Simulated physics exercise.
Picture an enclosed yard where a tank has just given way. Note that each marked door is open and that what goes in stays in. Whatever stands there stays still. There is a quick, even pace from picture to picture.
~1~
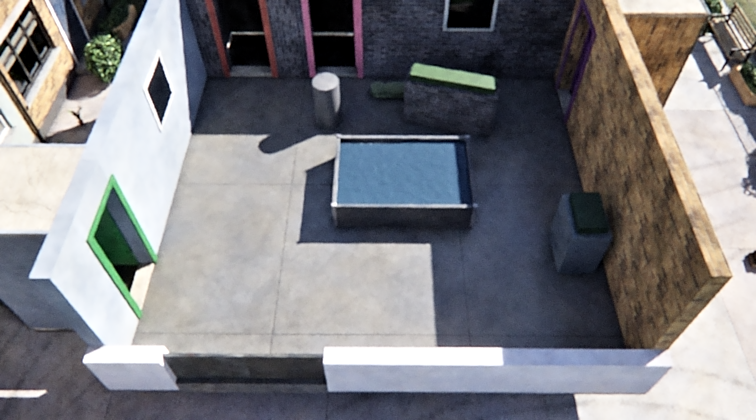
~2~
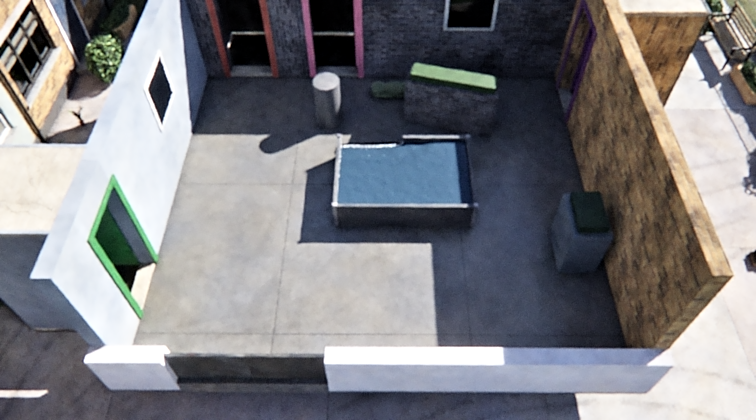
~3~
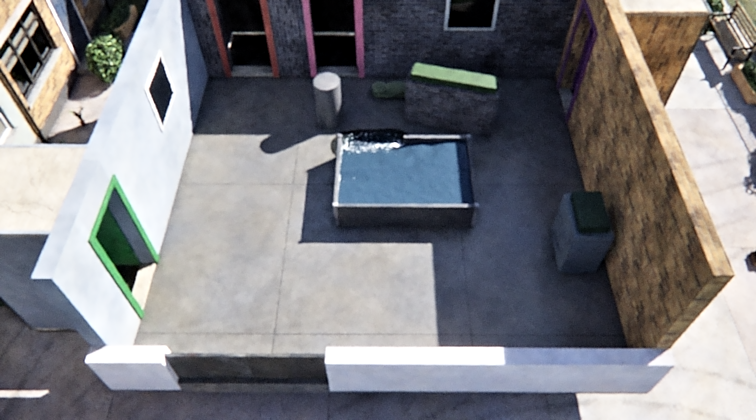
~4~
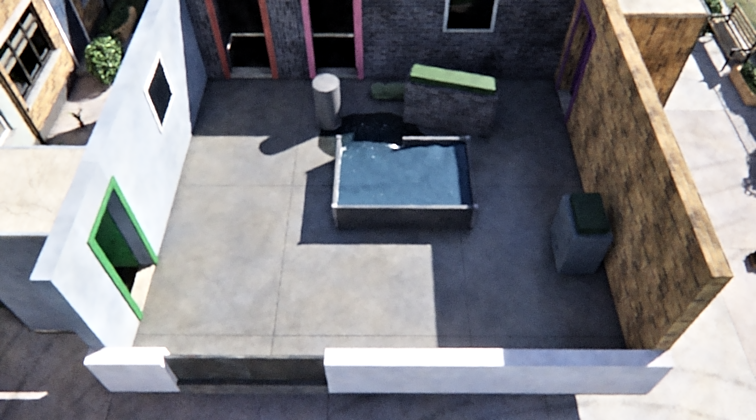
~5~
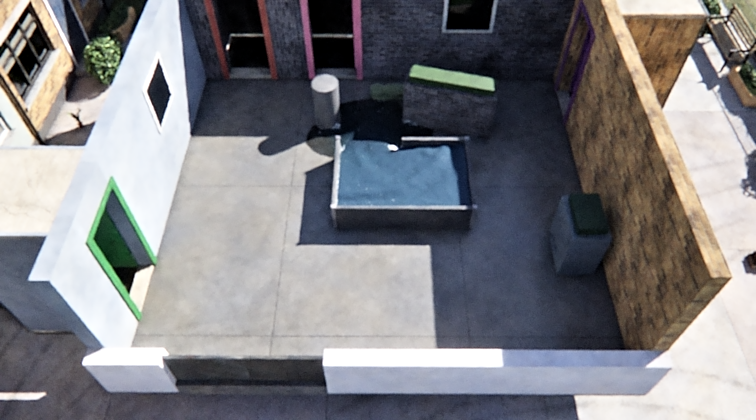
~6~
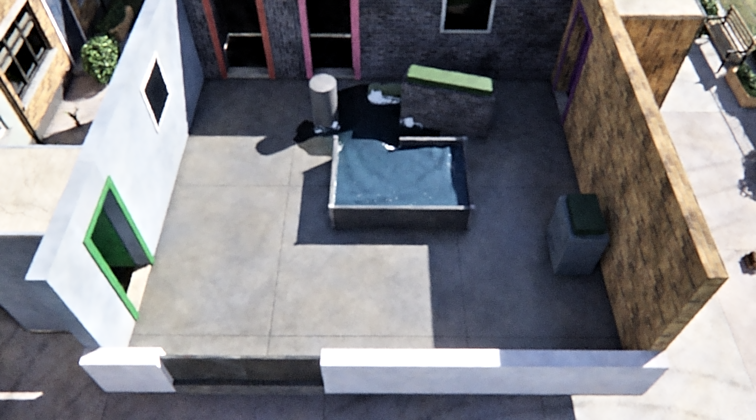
Water breaks out through the far side of a raised, blue-filled rectangular tank near the middle of a grey walled yard, seen from high above. A pale cylinder and a dark, green-topped block stand behind it, with a white wall and green-framed doorway left and brown wall right. The dark water spreads backward and leftward between cylinder and block, while the camera stays almost still.
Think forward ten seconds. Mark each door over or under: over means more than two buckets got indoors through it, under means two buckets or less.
Red door - under, purple door - over, pink door - over, green door - under.
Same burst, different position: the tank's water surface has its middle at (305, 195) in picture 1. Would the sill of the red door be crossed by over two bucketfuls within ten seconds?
My reading: Red door passes that mark.
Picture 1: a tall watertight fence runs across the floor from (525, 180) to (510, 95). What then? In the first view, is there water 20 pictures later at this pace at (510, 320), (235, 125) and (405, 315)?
Log, spots one to three: Spared; swamped; spared.
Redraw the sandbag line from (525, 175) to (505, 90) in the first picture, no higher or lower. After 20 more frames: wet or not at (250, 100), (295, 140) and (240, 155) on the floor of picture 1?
Soaked, soaked, soaked.
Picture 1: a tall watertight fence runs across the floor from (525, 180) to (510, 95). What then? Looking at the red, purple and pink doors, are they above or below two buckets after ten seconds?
The red door falls short, while the purple door falls short and the pink door tops the mark.
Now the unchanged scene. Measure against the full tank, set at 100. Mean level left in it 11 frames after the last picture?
Roughly 58 percent.
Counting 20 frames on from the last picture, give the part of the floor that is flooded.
Roughly 30 percent, I reckon.
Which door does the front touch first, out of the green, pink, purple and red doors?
I'd go with the door marked pink.
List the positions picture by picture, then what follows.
Still water in the open tank at (403, 173), in the first frame.
Water pours out on the open tank's far side and has run to a hidden place, in the second frame.
Water pours out on the open tank's far side and has run to (400, 134), in the third frame.
The front is at (390, 116), out from the gap on the open tank's far side, in the fourth frame.
The front is at (389, 103), out from the gap on the open tank's far side, in the fifth frame.
Water pours out on the open tank's far side and has run to (361, 87), in the sixth frame.
A moment on, water covers 10 % of the floor; the red door not reached, the purple door not reached, the pink door under two buckets in, the green door not reached.
Next, water covers 20 % of the floor; the red door wet at the sill, nothing in, the purple door not reached, the pink door far over two buckets in, the green door not reached.
Then, water covers 30 % of the floor; the red door wet at the sill, nothing in, the purple door under two buckets in, the pink door far over two buckets in, the green door not reached.
Later, water covers 45 % of the floor; the red door wet at the sill, nothing in, the purple door over two buckets in, the pink door far over two buckets in, the green door not reached.
In the end, water covers 75 % of the floor; the red door wet at the sill, nothing in, the purple door over two buckets in, the pink door far over two buckets in, the green door wet at the sill, nothing in.
